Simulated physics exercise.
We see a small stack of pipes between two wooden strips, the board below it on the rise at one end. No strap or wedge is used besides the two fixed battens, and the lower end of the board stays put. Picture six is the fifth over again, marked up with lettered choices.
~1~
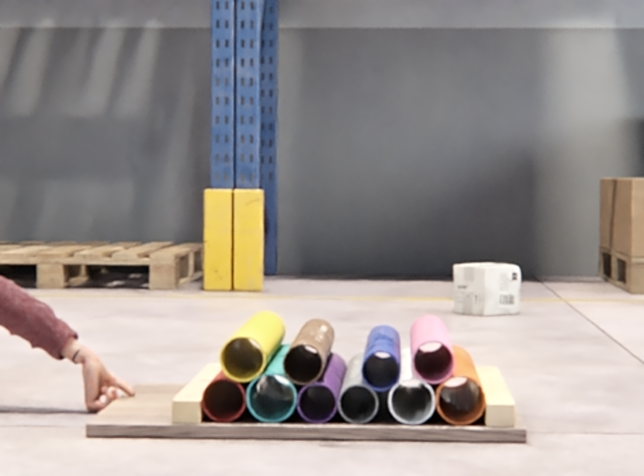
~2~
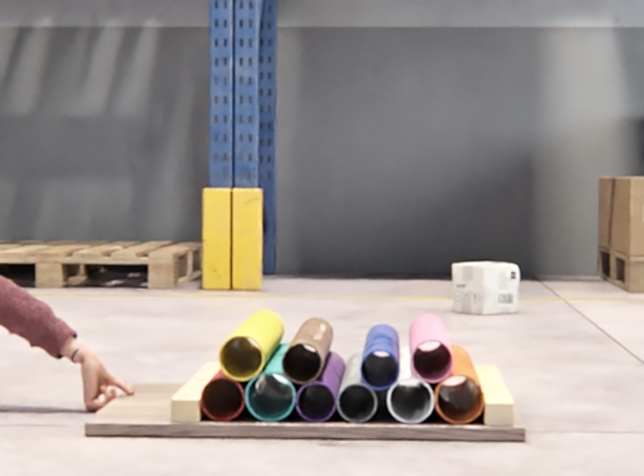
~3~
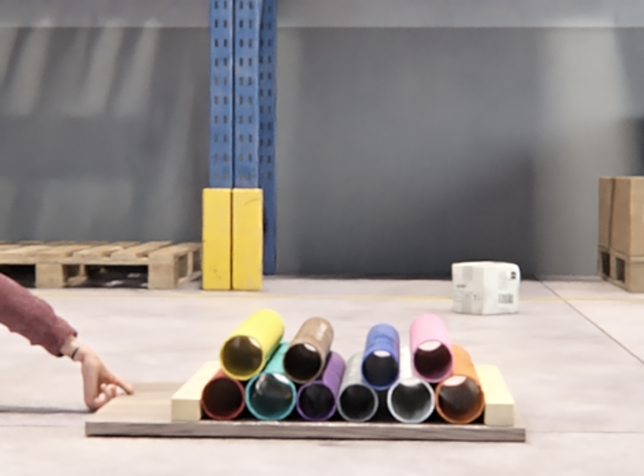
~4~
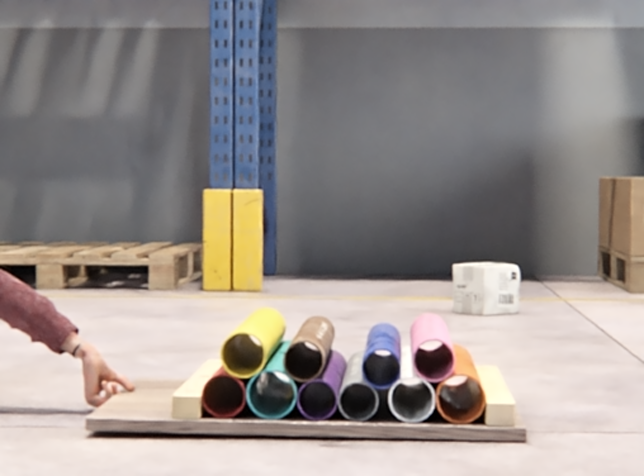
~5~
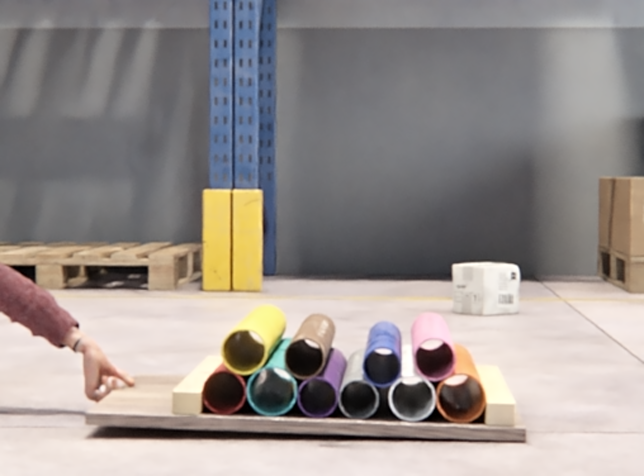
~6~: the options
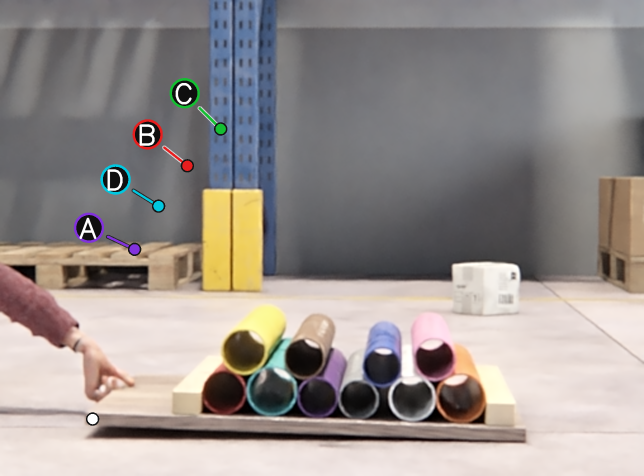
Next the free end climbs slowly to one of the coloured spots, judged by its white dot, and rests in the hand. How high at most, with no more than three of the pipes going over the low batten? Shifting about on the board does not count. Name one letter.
The last mark within the limit is D.
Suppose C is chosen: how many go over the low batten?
The count is four.
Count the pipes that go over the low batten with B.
The count is four.
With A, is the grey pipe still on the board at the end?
The grey pipe: Yes.
On the marked copy, A at (135, 249); B at (187, 166); C at (221, 129); D at (159, 206); the white dot at (92, 419).
With D. Early on, board at 18°.
Further on, board at 32°.
At the end, board at 32°, none over the low batten.
As for the rest, A none over the low batten; B four over the low batten (blue, pink, yellow, brown); C four over the low batten (blue, pink, yellow, brown).
